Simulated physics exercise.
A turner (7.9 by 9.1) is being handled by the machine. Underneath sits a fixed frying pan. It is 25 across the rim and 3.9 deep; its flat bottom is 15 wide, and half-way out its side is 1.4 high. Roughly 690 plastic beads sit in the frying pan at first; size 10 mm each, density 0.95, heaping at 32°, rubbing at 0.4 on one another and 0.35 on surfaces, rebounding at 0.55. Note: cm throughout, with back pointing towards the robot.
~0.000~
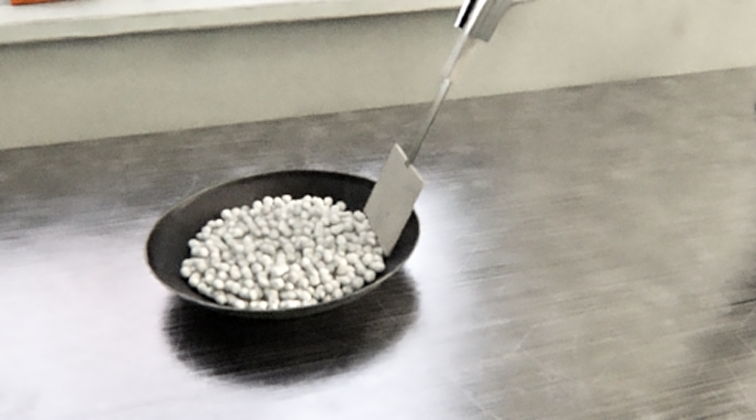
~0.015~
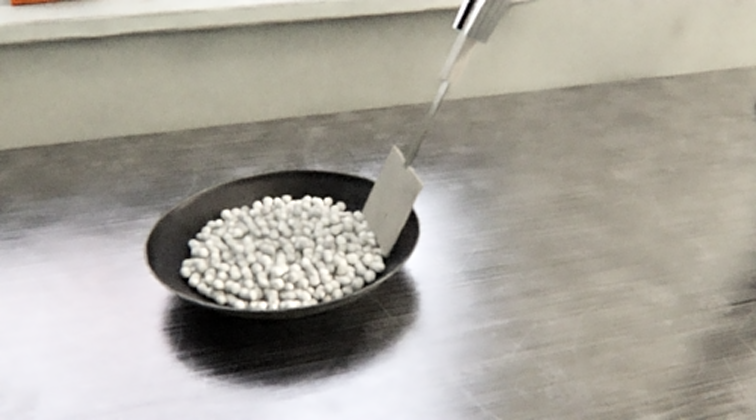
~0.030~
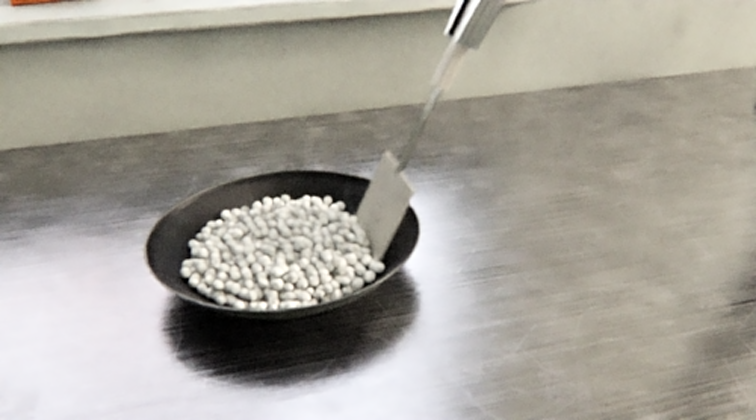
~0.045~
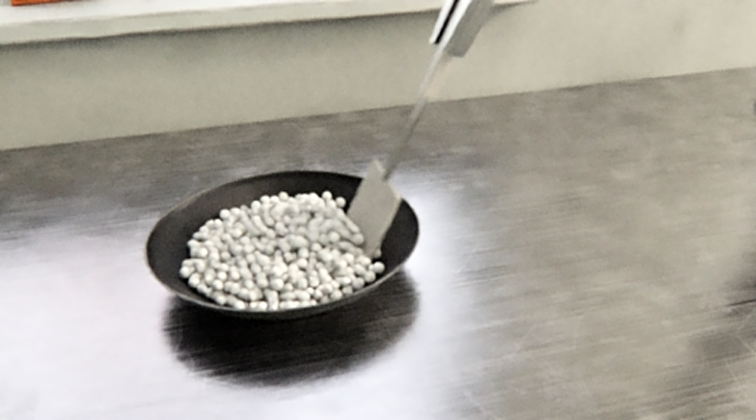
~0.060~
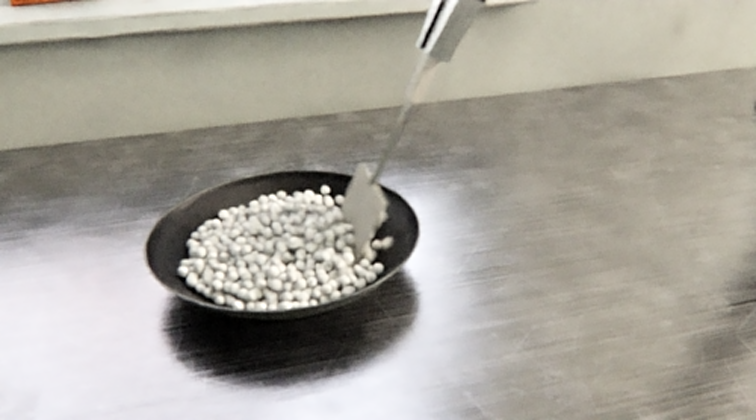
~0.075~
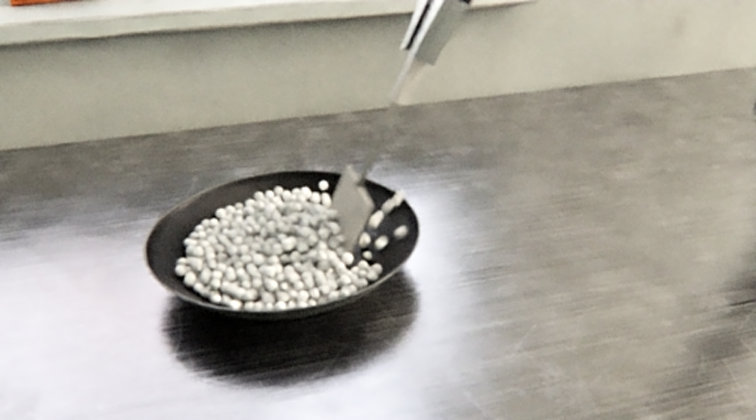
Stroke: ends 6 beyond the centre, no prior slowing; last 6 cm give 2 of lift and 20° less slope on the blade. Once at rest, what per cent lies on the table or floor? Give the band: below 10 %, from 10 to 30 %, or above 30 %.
From 10 to 30 %.
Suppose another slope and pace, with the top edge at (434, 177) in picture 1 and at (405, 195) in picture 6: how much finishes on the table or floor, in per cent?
0 %.
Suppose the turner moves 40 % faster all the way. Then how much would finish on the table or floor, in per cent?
25 per cent, roughly.
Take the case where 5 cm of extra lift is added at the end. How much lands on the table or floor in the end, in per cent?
About 15 %.
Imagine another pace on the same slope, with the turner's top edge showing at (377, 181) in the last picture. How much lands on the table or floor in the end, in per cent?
Roughly 0 per cent.
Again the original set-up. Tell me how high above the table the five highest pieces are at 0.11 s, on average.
7 cm or so.
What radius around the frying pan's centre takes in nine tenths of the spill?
I reckon it's some 35 centimetres.
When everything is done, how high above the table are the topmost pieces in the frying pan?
5.5 cm.
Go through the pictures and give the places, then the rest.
The first picture shows turner top edge at (409, 162), sloping 64°; upper third of the load around (288, 243), from x 185 to 380, top at y 200; 689 in the frying pan.
The second picture shows turner top edge at (408, 164), sloping 64°; upper third of the load around (288, 243), from x 185 to 380, top at y 200.
The third picture shows turner top edge at (400, 169), sloping 64°; upper third of the load around (288, 242), from x 185 to 380, top at y 200.
The fourth picture shows turner top edge at (387, 177), sloping 64°; upper third of the load around (288, 240), from x 185 to 380, top at y 195.
The fifth picture shows turner top edge at (373, 181), sloping 64°; upper third of the load around (287, 239), from x 185 to 385, top at y 190.
The sixth picture shows turner top edge at (359, 184), sloping 64°; upper third of the load around (289, 236), from x 180 to 400, top at y 185; 689 in the frying pan.
By 0.11 s, sloping 64°, highest piece 9 above the table; 687 in the frying pan, 2 on the blade or in flight.
By 0.15 s, sloping 55°, highest piece 12 above the table; 684 in the frying pan, 5 on the blade or in flight.
By 0.37 s, sloping 44°, highest piece 6 above the table; 578 in the frying pan, 103 on the table or floor, 8 on the blade or in flight.
By 1.42 s, sloping 44°, highest piece 5 above the table; 576 in the frying pan, 113 on the table or floor.
Final count, 576 in the frying pan, 113 on the table or floor. That is 16 % on the table or floor.
